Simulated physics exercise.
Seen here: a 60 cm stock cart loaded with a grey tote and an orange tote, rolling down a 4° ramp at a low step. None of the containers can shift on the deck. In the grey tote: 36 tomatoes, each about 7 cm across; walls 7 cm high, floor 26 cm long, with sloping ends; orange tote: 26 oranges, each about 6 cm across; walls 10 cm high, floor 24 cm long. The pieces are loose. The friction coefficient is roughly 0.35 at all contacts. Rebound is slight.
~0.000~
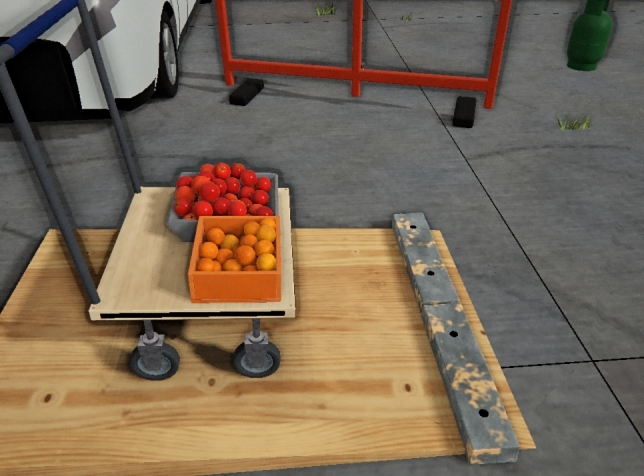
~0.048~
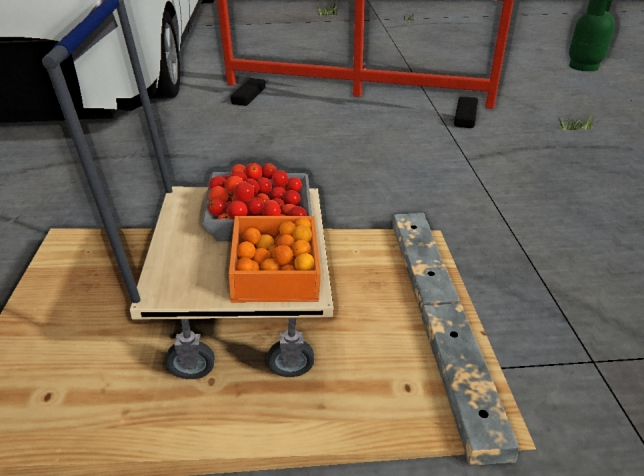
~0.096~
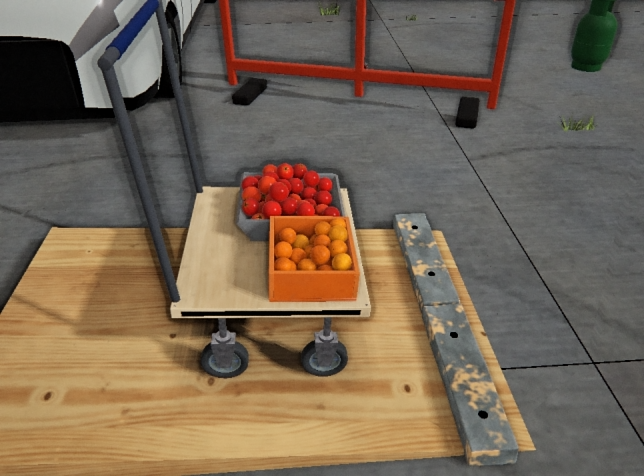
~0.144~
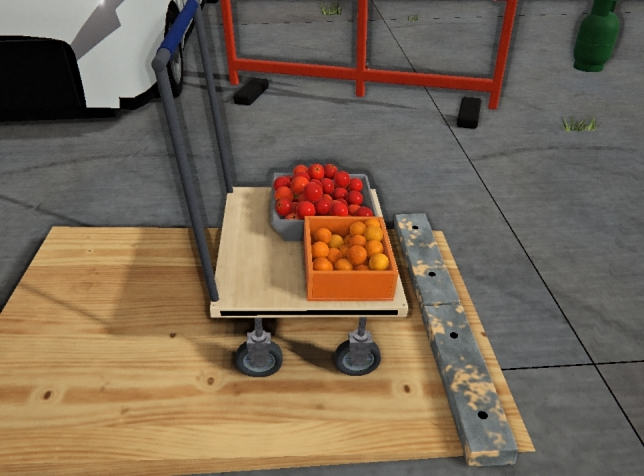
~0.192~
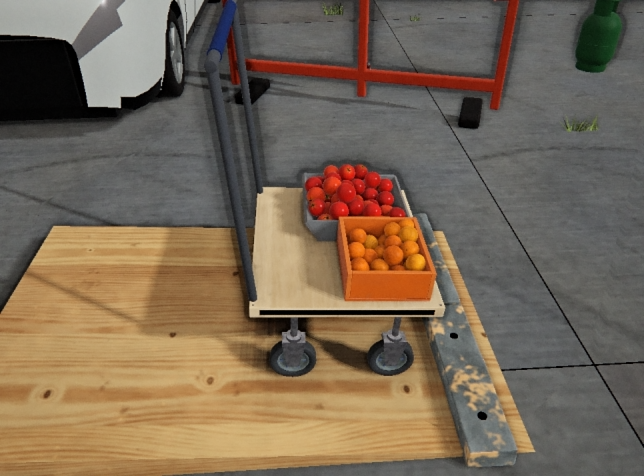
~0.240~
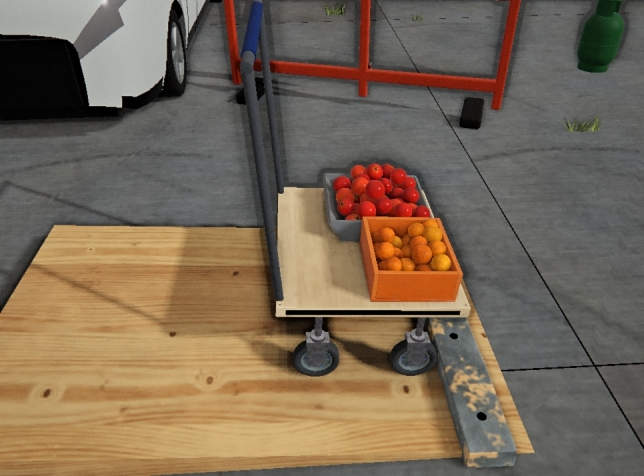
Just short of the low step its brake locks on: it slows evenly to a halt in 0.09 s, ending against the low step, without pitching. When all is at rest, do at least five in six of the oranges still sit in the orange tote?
Yes, under a sixth are out.
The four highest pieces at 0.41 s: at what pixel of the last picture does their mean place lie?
(438, 156), roughly.
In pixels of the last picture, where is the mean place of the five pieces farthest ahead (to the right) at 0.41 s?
Pixel (451, 181), give or take.
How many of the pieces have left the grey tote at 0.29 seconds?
Roughly, out by then: Grey tote 0.
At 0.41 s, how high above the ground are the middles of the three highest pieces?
Height, averaged: Around 64 cm.
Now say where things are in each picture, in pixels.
In the first picture (each is followed by its nearest rim corner in this view), orange tote, (193, 273); grey tote, (169, 221); 57 cm short of the stop; none out.
The second picture shows orange tote, (234, 272); grey tote, (204, 221); 45 cm short of the stop.
The third picture shows orange tote, (274, 272); grey tote, (239, 220); 34 cm short of the stop.
The fourth picture shows orange tote, (313, 272); grey tote, (274, 221); 22 cm short of the stop.
The fifth picture shows orange tote, (352, 272); grey tote, (308, 221); stopping.
The sixth picture shows orange tote, (379, 272); grey tote, (331, 221); stopping; none out.
After 0.29 s, grey tote 36 in, 0 out and orange tote 26 in, 0 out.
After 0.41 s, grey tote 25 in, 11 out and orange tote 26 in, 0 out.
After 0.64 s, grey tote 21 in, 15 out and orange tote 26 in, 0 out.
Final count (at 1.14 s), grey tote 21 in, 15 out and orange tote 26 in, 0 out. Asked share, 0 of 26, 0 per cent.
